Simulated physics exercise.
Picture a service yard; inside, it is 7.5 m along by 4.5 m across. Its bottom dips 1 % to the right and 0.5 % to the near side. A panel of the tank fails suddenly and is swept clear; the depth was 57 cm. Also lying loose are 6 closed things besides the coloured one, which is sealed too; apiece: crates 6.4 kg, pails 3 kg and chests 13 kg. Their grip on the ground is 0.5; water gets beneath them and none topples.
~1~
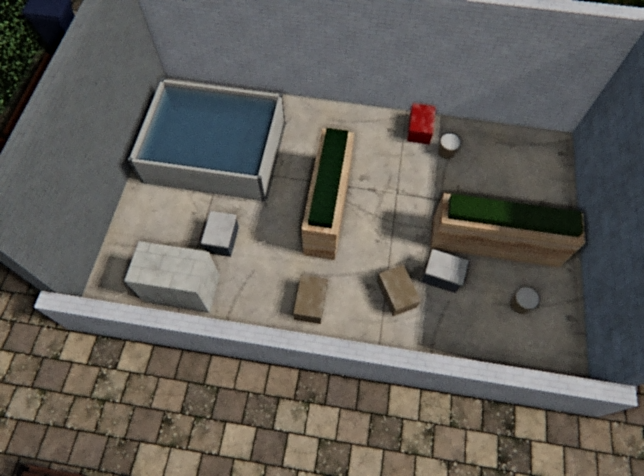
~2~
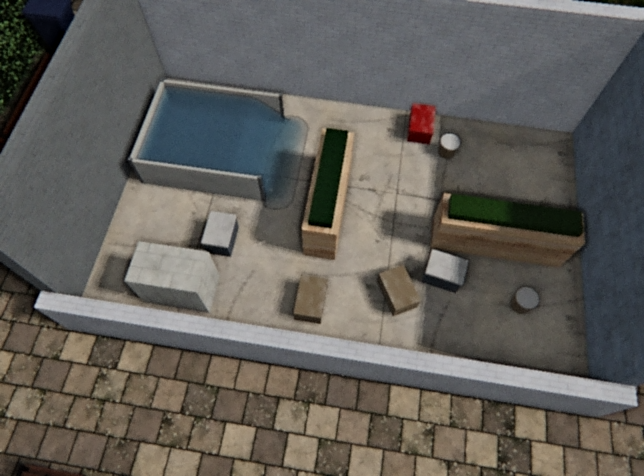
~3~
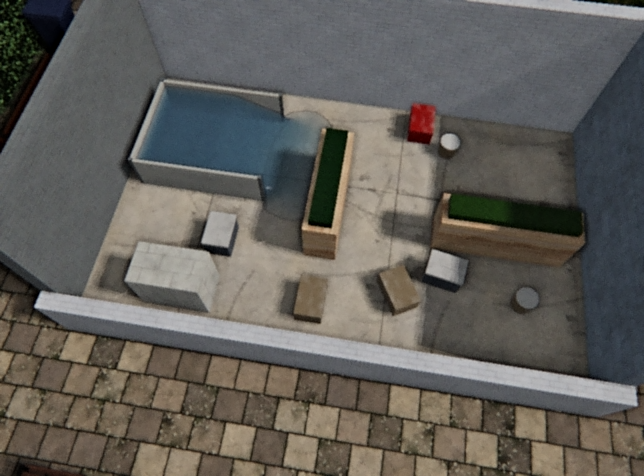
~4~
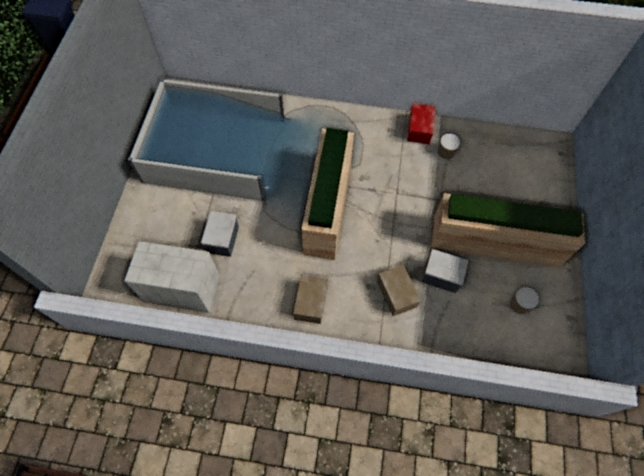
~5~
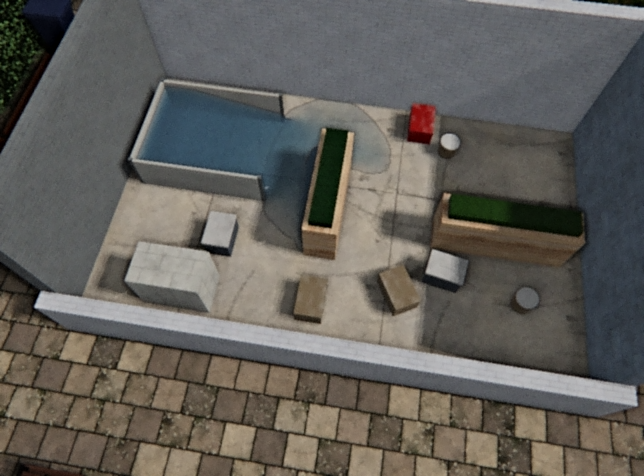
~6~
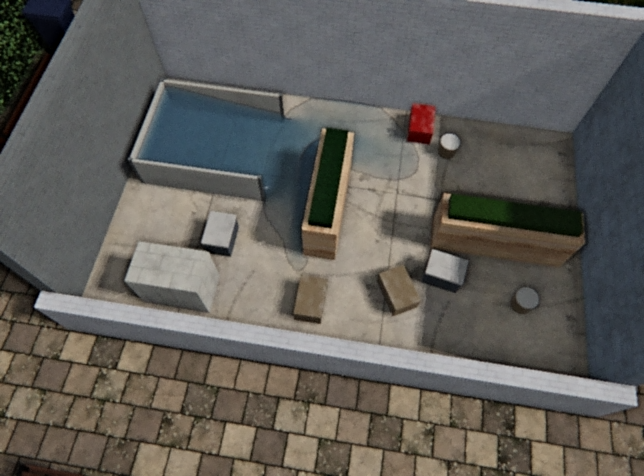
A walled yard's water tank loses its right panel, and water spreads rightward around a planter.
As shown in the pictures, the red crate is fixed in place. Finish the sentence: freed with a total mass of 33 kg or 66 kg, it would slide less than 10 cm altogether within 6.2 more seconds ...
It would do so with neither mass.
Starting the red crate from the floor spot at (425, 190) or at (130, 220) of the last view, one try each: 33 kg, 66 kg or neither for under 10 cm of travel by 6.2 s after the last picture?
Respectively, first option suffices; first option suffices.
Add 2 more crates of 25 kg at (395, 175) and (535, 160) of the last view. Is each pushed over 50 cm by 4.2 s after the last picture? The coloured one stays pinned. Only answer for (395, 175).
Answer: Past it.
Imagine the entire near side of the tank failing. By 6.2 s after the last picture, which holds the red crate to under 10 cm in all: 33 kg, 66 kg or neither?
Result: Lighter option succeeds.
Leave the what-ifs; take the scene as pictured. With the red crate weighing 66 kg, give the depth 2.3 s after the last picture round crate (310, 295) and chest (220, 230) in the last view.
Some 3 cm at the first, some 3 cm at the second.
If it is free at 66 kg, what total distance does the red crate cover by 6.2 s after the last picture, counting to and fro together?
Close to 120 cm, all told.
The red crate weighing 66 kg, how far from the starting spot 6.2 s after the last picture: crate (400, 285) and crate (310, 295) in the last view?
Shift from start, in order: 100 cm; 80 cm.
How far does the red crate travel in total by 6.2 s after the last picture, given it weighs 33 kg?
Around 350 cm in total.
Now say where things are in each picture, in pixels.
The first frame shows the red crate at (423, 118), on the bottom; 3.3 m2 under water; 0 of 7 have shifted.
The second frame shows the red crate at (423, 118), on the bottom; water covers 4.1 m2; 0 of 7 have shifted.
The third frame shows the red crate at (423, 118) rests on the ground; water covers 5.1 m2; 0 of 7 have shifted.
The fourth frame shows the red crate at (423, 118) rests on the ground; 5.8 m2 under water; 0 of 7 have shifted.
The fifth frame shows the red crate at (423, 118) rests on the ground; 6.6 m2 under water; 0 of 7 have shifted.
The sixth frame shows the red crate at (423, 118), on the bottom; 7.5 m2 under water; 0 of 7 have shifted.
Then, 0.6 s after the last picture the red crate would be 22 cm from its start with 33 kg and 3 cm from its start with 66 kg; 13 cm of water round it then.
Then, 2.3 s after the last picture the red crate would be 237 cm from its start with 33 kg and 107 cm from its start with 66 kg; 8 cm of water round it then.
Then, 4.2 s after the last picture the red crate would be 256 cm from its start with 33 kg and 112 cm from its start with 66 kg; 11 cm of water round it then.
Then, 6.2 s after the last picture the red crate would be 248 cm from its start with 33 kg and 112 cm from its start with 66 kg; 9 cm of water round it then.
